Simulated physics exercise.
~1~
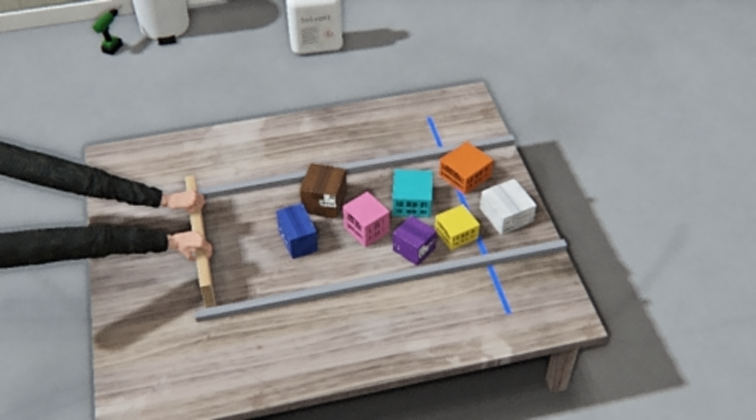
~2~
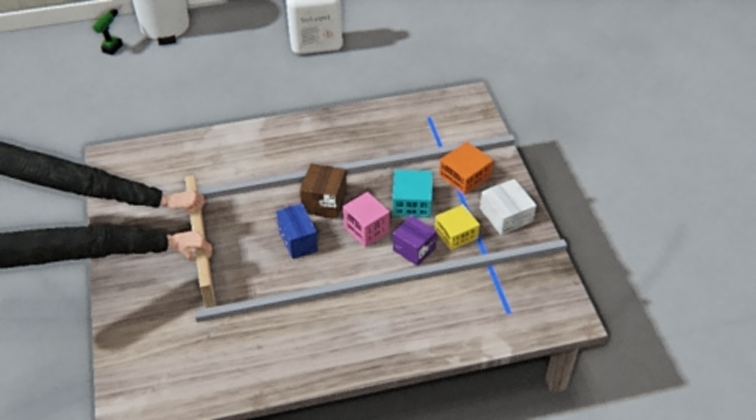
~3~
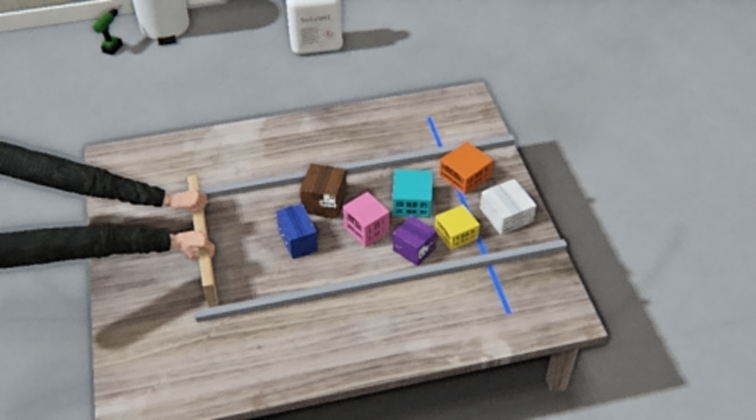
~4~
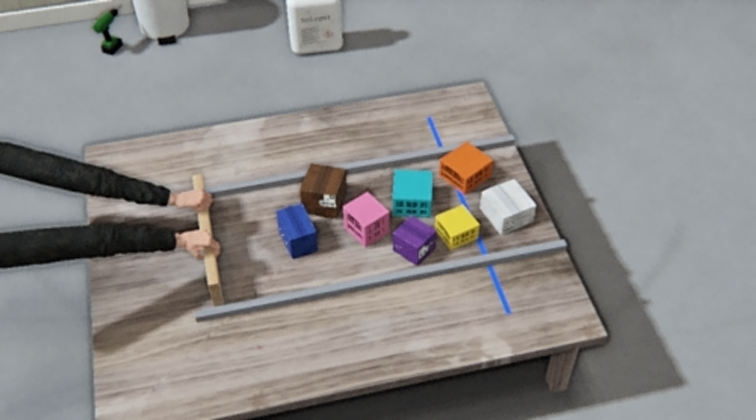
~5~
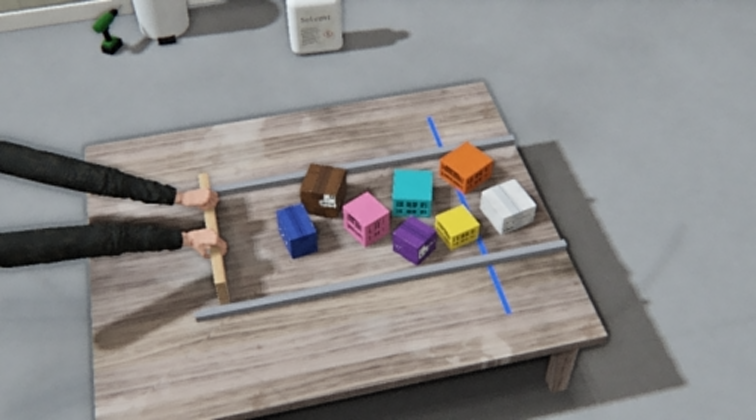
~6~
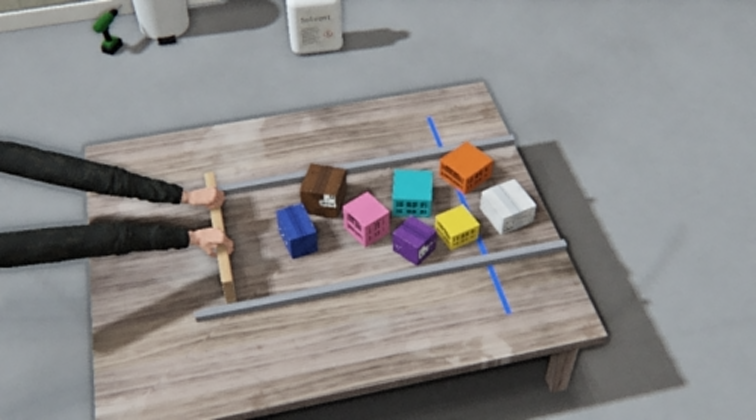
Two dark-sleeved arms reach in from the left over a low wooden platform on a grey floor, seen from above at an angle, their hands gripping an upright-lying plank. Between two grey battens sit eight boxes: blue and brown nearest the plank, pink, teal and purple mid-way, yellow, orange and white near a blue tape line at right. The hands slide the plank slightly rightward without touching the boxes, which stay still, as does the camera.
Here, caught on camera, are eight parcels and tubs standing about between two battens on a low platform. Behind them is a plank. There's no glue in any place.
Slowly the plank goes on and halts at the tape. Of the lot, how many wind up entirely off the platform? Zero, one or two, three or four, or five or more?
Entirely off: One or two.
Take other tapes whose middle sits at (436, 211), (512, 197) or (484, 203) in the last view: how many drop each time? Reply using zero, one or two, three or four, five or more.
Result per tape, in order - none at all / 5 or more / one or two.
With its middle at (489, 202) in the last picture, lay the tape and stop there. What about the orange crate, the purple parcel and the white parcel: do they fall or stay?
The orange crate falls, the purple parcel is kept, the white parcel is lost.
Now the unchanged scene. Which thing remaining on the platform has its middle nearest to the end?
The yellow crate.
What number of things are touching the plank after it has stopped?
It touches 3.
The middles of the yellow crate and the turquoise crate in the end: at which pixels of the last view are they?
I'd put one close to (547, 225) and the other close to (514, 183).
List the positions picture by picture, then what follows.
The first frame shows white parcel (508, 207); orange crate (466, 168); yellow crate (457, 227); plank (200, 241); tape (465, 206).
The second frame shows orange crate (466, 168); pink crate (367, 220).
The third frame shows yellow crate (457, 227); purple parcel (415, 241).
The fourth frame shows white parcel (508, 207); brown parcel (324, 191).
The fifth frame shows orange crate (466, 168); blue parcel (297, 231).
The sixth frame shows white parcel (508, 207); orange crate (466, 168); yellow crate (457, 227); plank (220, 237); tape (465, 206).
Soon after, none off yet; white parcel at rest near (508, 207); orange crate at rest near (466, 168); yellow crate at rest near (457, 227).
At rest, the number that fall off is one or two; fallen, white parcel.
